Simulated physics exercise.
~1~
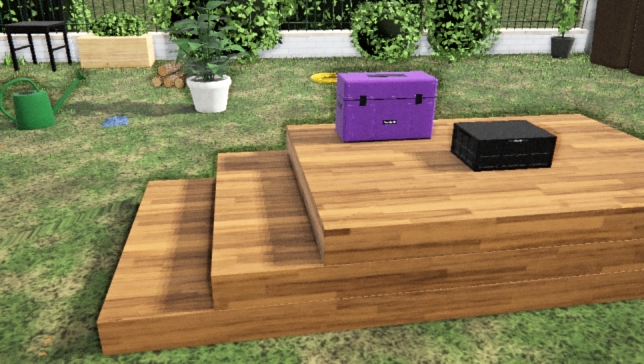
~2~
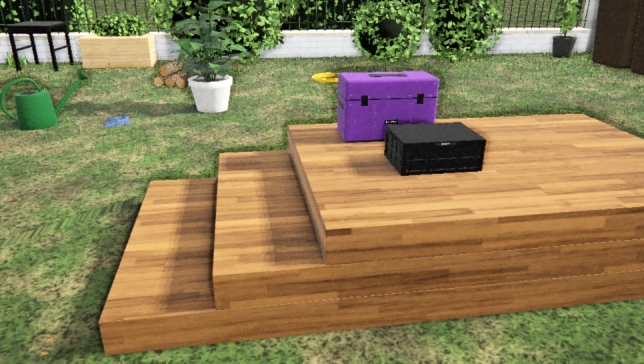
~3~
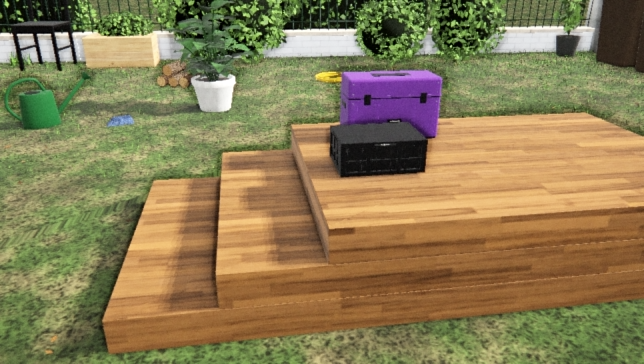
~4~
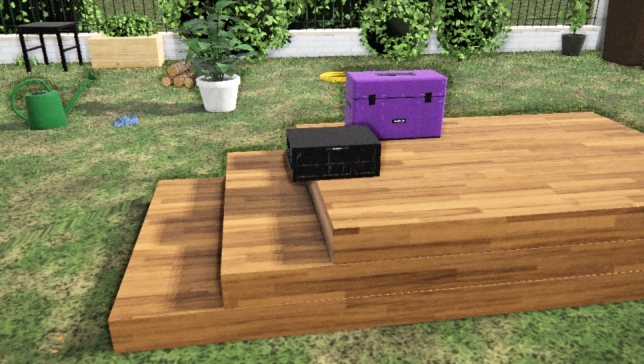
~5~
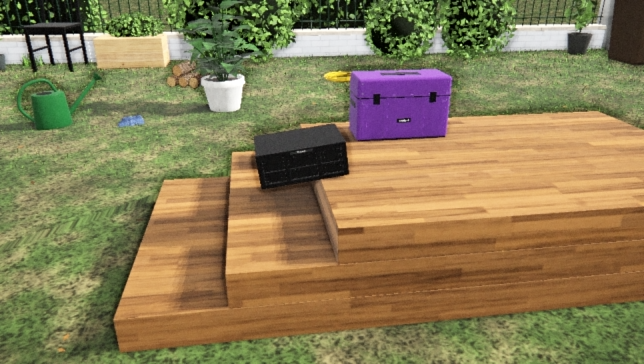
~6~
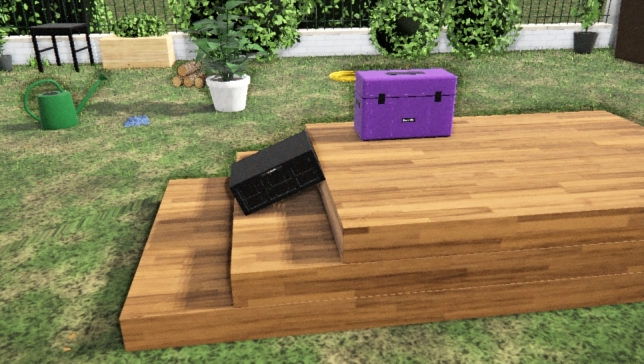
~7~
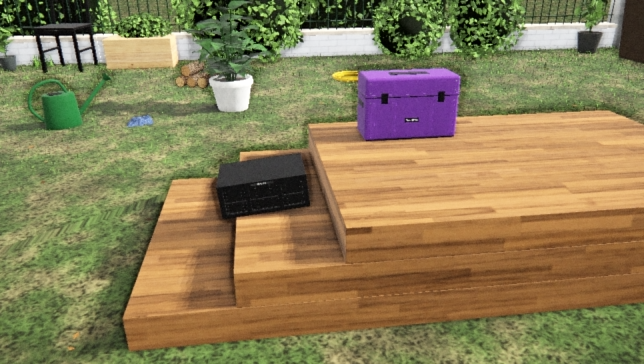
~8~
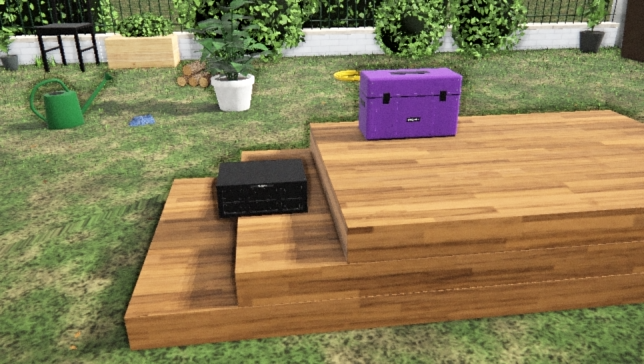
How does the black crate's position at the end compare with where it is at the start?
At the start the black crate sits on top of the platform, to the right of the purple toolbox. At the end it rests farther left and lower, on the step just below the platform's top.
